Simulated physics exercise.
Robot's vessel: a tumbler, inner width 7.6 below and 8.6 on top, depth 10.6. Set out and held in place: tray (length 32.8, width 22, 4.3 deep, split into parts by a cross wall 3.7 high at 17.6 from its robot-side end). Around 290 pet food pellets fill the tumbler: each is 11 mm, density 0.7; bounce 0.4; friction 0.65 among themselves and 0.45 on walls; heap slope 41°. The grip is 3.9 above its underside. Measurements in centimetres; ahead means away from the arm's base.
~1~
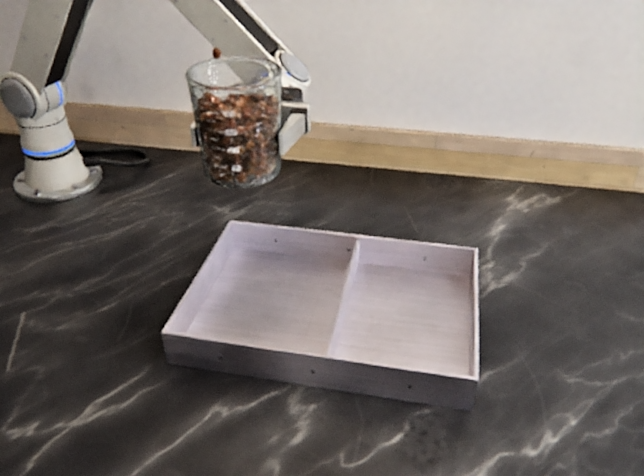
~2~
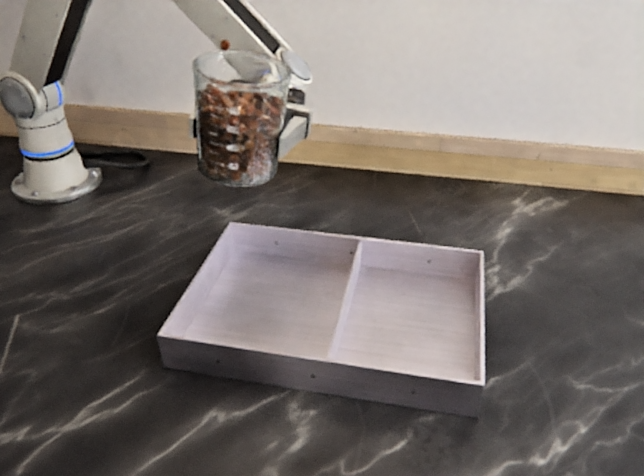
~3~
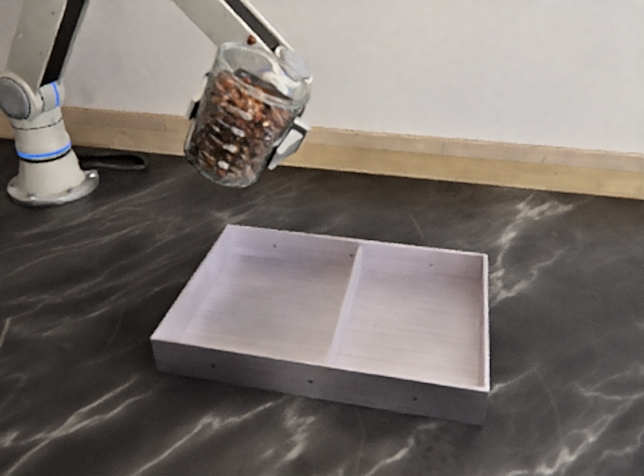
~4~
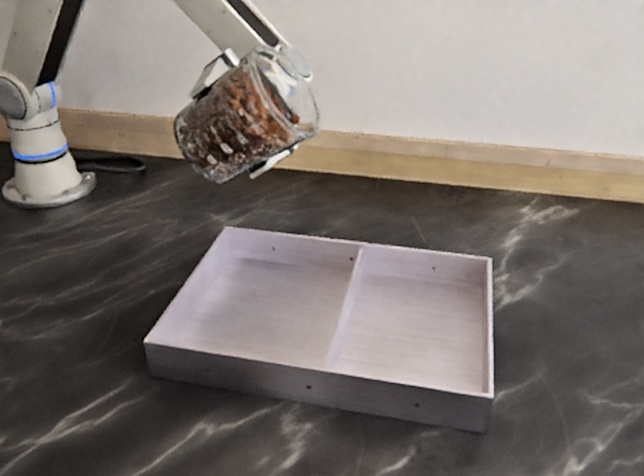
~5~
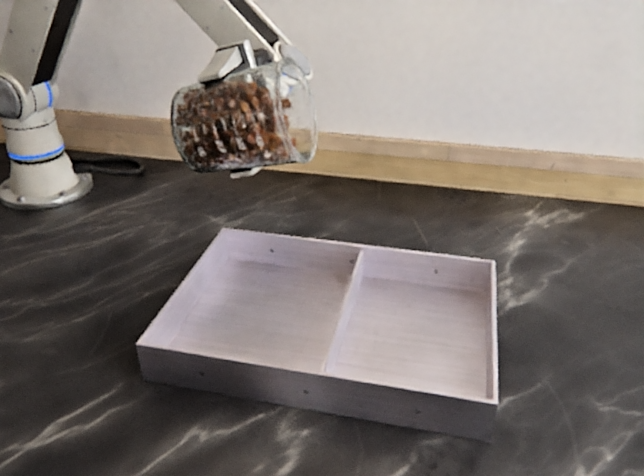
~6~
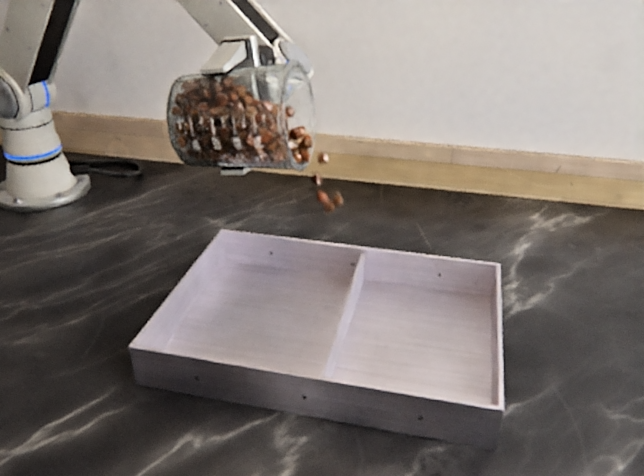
The clip shows a robot arm holding a clear tumbler of brown pellets above a dark marbled surface, behind a shallow divided tray; the arm tilts the tumbler rightward until nearly horizontal, and a few pellets drop from its mouth.
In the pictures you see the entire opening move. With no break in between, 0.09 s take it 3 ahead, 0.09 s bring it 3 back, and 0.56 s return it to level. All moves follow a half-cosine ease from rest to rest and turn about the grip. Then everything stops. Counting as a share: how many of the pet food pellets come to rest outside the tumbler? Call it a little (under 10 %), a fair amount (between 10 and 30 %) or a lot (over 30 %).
A lot.
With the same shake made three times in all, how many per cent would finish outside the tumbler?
Probably about 65 in a hundred.
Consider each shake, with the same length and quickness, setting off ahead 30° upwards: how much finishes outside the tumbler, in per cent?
Roughly 45 per cent.
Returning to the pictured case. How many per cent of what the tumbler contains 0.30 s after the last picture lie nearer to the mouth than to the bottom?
That share comes to roughly 60 percent.
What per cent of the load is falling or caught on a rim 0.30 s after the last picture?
Estimated fraction: Near 17 %.
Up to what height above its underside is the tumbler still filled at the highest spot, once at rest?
Height at rest: Approx. 7.5 cm.
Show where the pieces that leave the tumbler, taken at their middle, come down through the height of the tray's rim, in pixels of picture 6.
I'd say somewhere around (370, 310).
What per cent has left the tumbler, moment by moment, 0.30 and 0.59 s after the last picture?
Around 35 % and around 40 %.
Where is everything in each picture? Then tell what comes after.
The tumbler middle at (239, 124), level; upper third of the load around (237, 111), from x 200 to 275, top at y 55; 290 in the tumbler, in the first frame.
The tumbler middle at (240, 121), tilted 8° forward; upper third of the load around (235, 107), from x 205 to 280, top at y 45, in the second frame.
The tumbler middle at (242, 120), tilted 29° forward; upper third of the load around (236, 105), from x 195 to 285, top at y 40, in the third frame.
The tumbler middle at (244, 121), tilted 54° forward; upper third of the load around (238, 104), from x 185 to 295, top at y 70, in the fourth frame.
The tumbler middle at (244, 121), tilted 75° forward; upper third of the load around (234, 103), from x 180 to 290, top at y 85, in the fifth frame.
The tumbler middle at (242, 119), tilted 83° forward; upper third of the load around (224, 103), from x 180 to 335, top at y 80; 286 in the tumbler, 4 in flight or on a rim, in the sixth frame.
Then, 0.30 s on, tilted 75° forward, highest piece 25 above the table; 188 in the tumbler, 47 in the far-side part, 6 in the robot-side part, 49 in flight or on a rim.
Then, 0.59 s on, tilted 14° forward, highest piece 28 above the table; 181 in the tumbler, 92 in the far-side part, 16 in the robot-side part, 1 in flight or on a rim.
Then, 0.94 s on, level, highest piece 27 above the table; 181 in the tumbler, 92 in the far-side part, 17 in the robot-side part.
Then, 1.99 s on, level, highest piece 27 above the table; 181 in the tumbler, 92 in the far-side part, 17 in the robot-side part.
In the end, 181 in the tumbler, 92 in the far-side part, 17 in the robot-side part. That is 38 % outside the tumbler.
